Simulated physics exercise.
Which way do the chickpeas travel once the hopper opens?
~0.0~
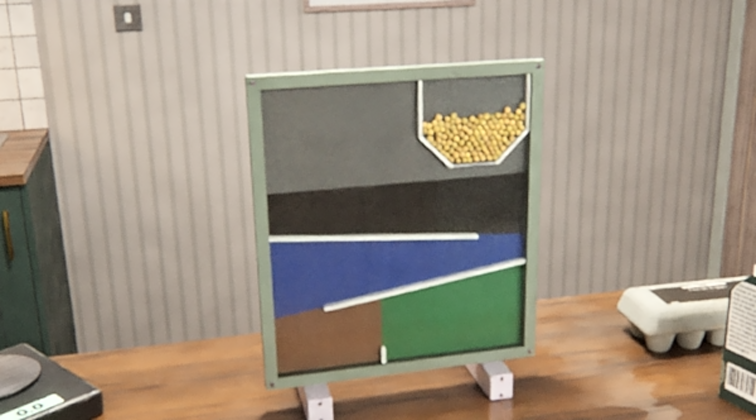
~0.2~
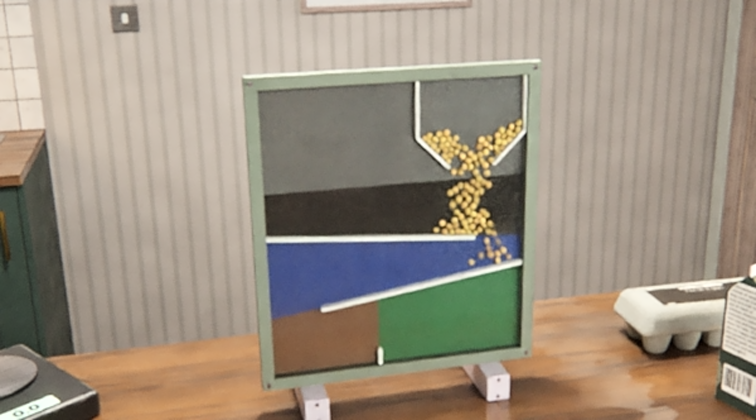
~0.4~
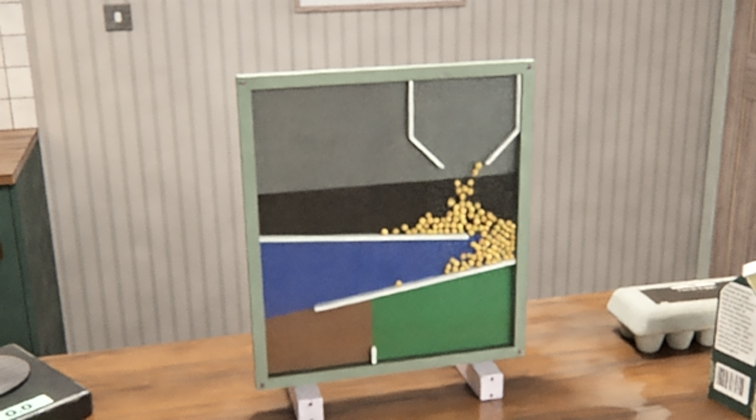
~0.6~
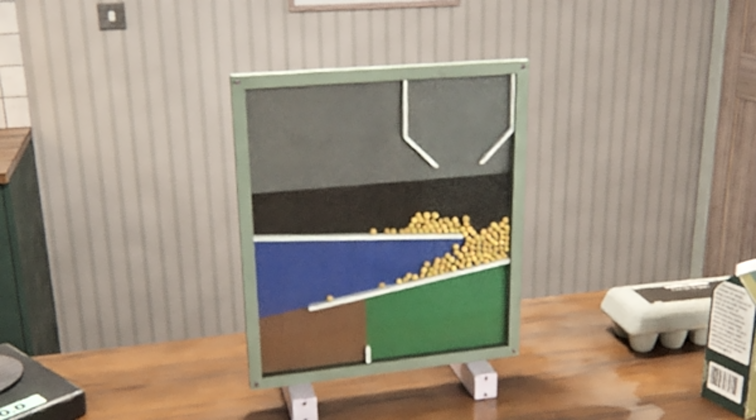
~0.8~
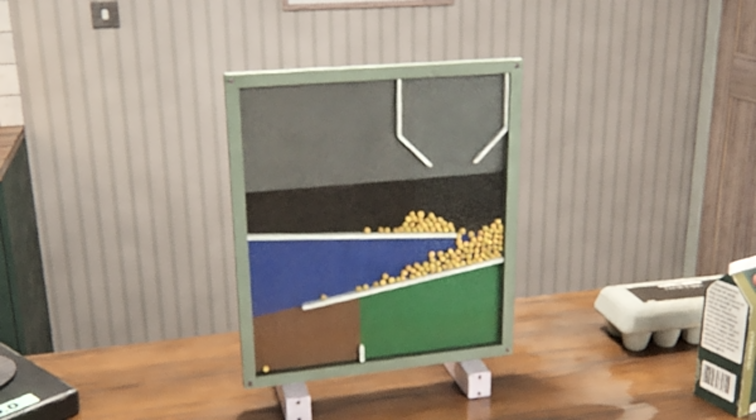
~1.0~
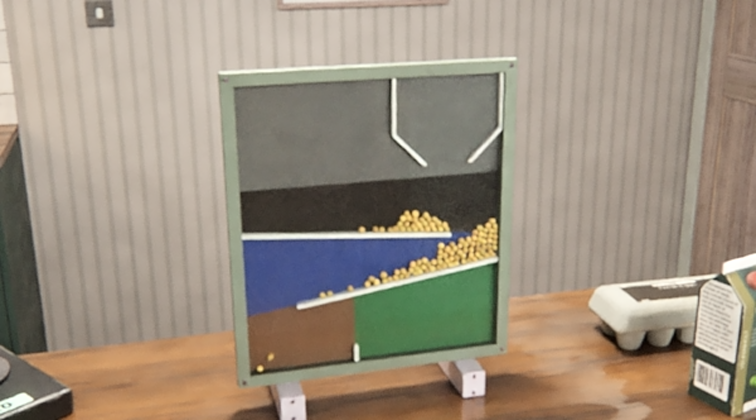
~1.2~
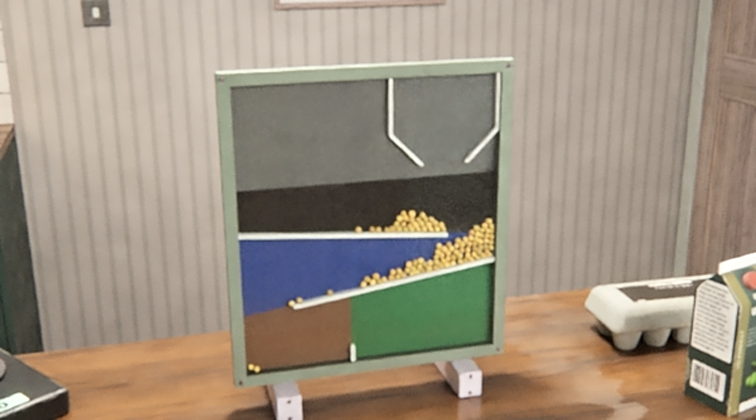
They move down, pouring out of the hopper onto the shelf and the sloping ramp below.
